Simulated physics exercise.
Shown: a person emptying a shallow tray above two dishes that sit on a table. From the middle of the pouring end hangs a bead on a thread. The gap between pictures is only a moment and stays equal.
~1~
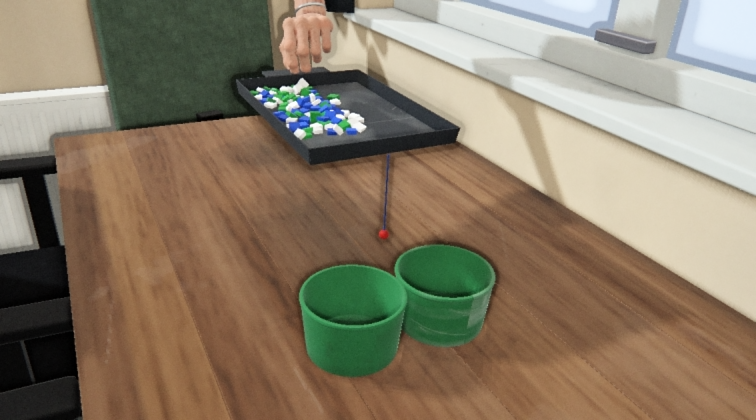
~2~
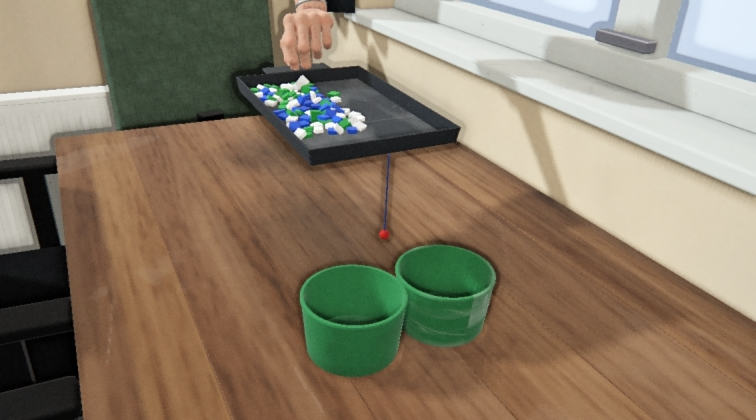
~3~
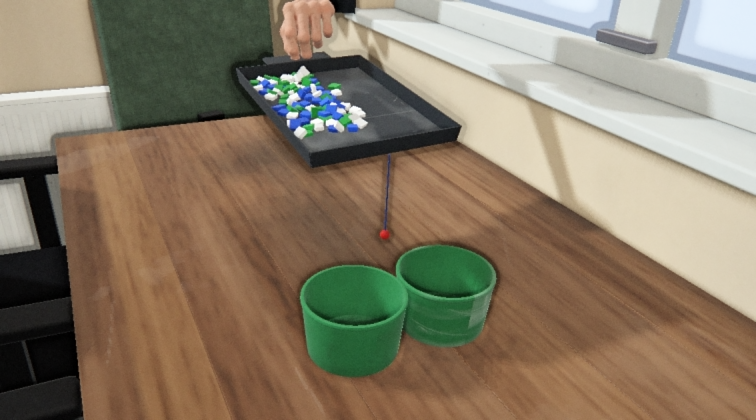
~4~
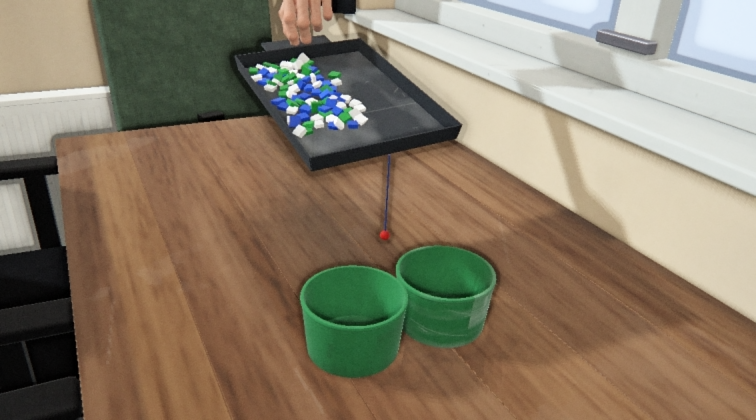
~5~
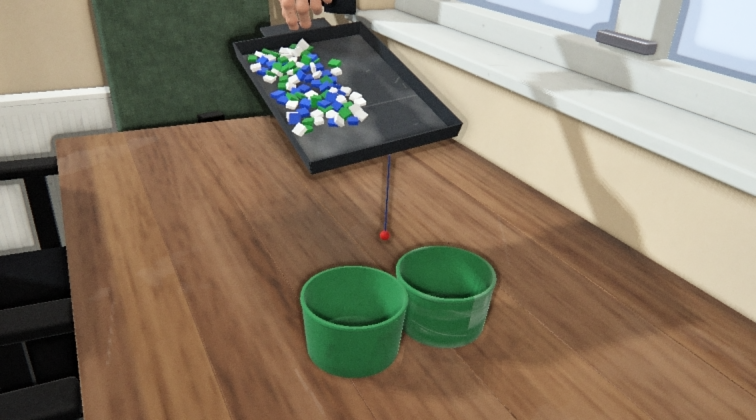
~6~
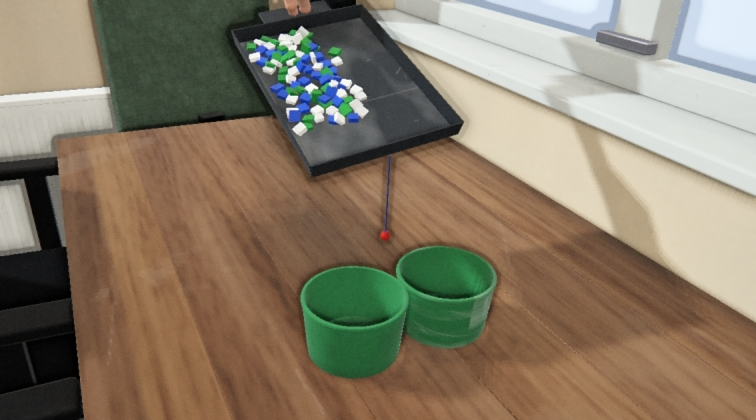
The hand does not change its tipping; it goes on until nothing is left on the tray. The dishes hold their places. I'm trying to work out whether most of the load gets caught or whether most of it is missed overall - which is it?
The caught share falls below half.
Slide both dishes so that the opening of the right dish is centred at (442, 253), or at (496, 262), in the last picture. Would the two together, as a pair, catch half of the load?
First place: Beyond half; second place: Short of half.
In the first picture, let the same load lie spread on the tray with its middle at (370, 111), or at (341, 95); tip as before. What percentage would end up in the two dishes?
You'd get near 40 percent first and near 50 percent next.
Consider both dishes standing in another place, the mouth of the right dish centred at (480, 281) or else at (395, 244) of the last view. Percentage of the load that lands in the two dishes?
About 0 per cent first, then about 80 per cent.
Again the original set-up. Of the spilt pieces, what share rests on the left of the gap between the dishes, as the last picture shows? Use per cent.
Share on the left: Near 100 %.
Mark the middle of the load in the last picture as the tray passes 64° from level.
In the last view, the load is centred close to (322, 138).
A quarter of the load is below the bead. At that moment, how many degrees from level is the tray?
85° or so.
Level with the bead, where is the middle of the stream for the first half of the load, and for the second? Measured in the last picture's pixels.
The first part passes (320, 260); everything after passes (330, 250).
Soon, tray tipped steeply; nearly all on the tray; a stray few in the air.
A while on, tray tipped past a quarter turn; about half on the tray; about a quarter in the left dish; about a quarter outside both; a small part in the air.
Towards the end, tray tipped past a quarter turn; about a third in the left dish; about two thirds outside both.
Finally, tray tipped past a quarter turn; about a third in the left dish; none in the right dish; about two thirds outside both.
